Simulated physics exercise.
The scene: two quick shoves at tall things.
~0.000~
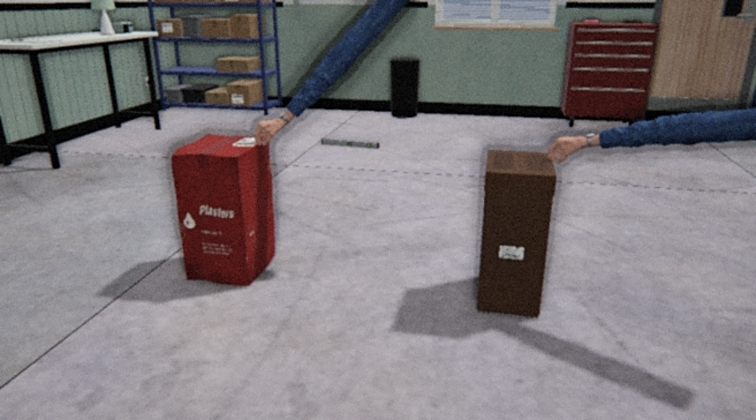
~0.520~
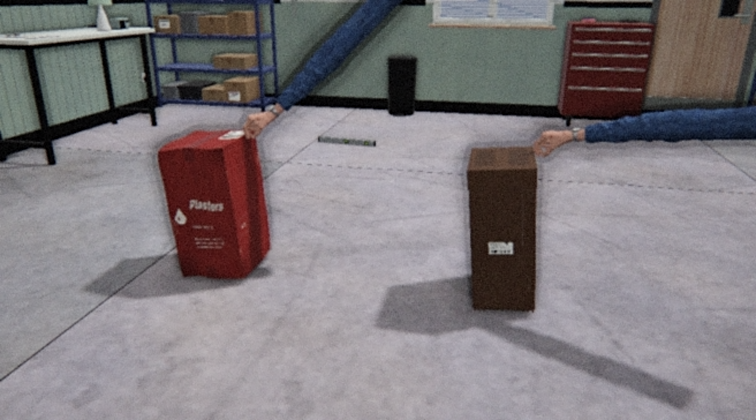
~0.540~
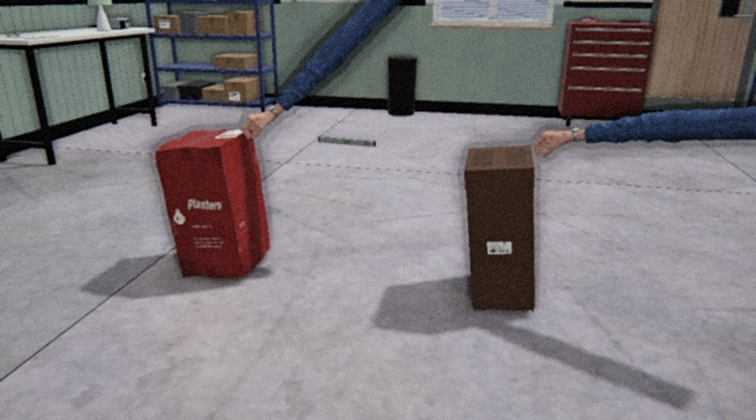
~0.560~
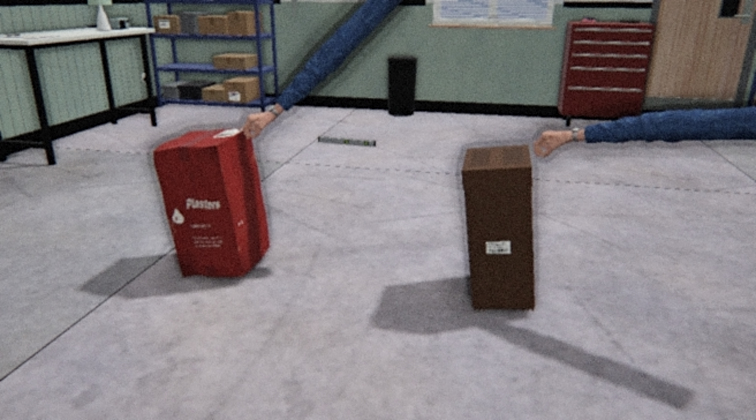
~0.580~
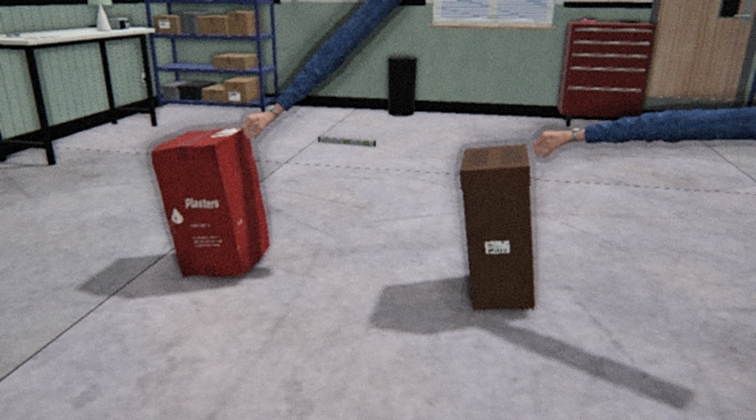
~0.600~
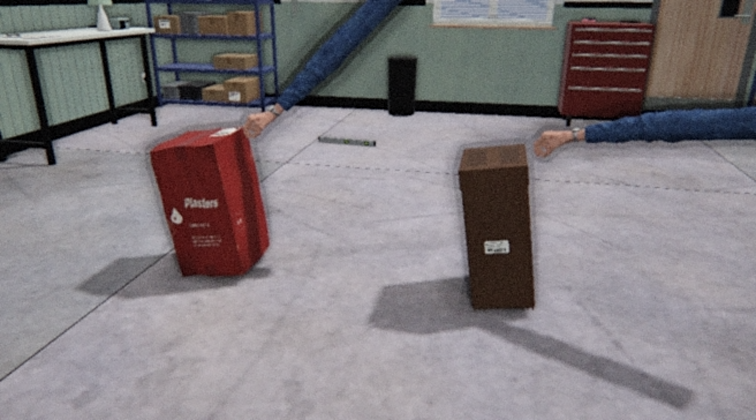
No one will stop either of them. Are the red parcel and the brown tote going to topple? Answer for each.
Outcome: The red parcel settles on its feet, the brown tote settles on its feet.
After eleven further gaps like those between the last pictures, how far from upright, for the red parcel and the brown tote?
Then 4° and 6°.
After 0.84 s, red parcel upright near (223, 205); brown tote 5° off upright near (504, 228).
After 1.02 s, red parcel 3° off upright near (227, 205); brown tote 5° off upright near (516, 229).
After 1.26 s, red parcel upright near (225, 206); brown tote 2° off upright near (507, 230).
In the end (2.1 s), the red parcel rocks back upright, near (224, 206); the brown tote rocks back upright, near (510, 231).
